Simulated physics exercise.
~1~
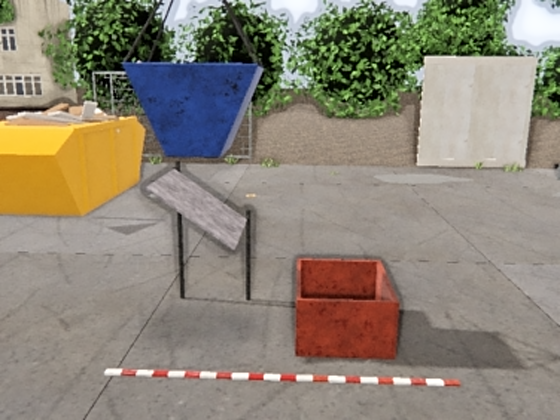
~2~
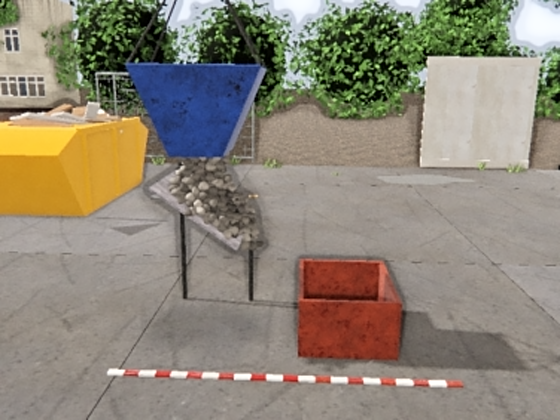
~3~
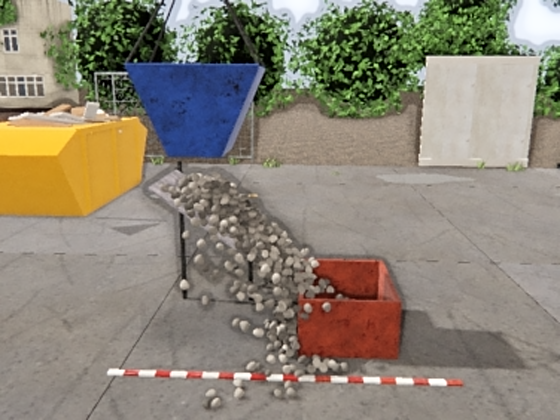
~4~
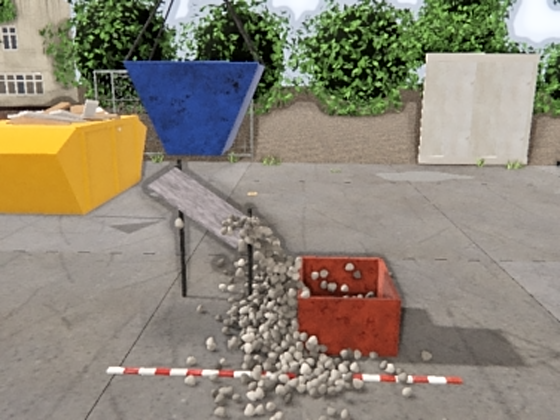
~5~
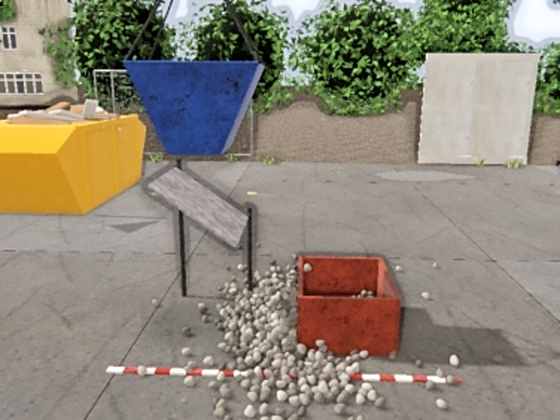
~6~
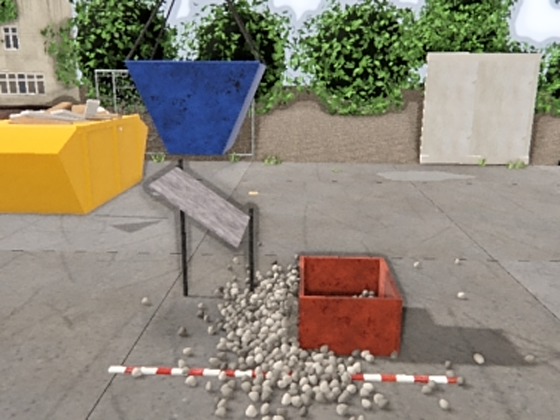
We see round stones drop from a blue skip onto a tilted steel slope and slide down to the right toward a red bin; most pile up on the ground left of and in front of it, some scatter beyond it, and few land inside.
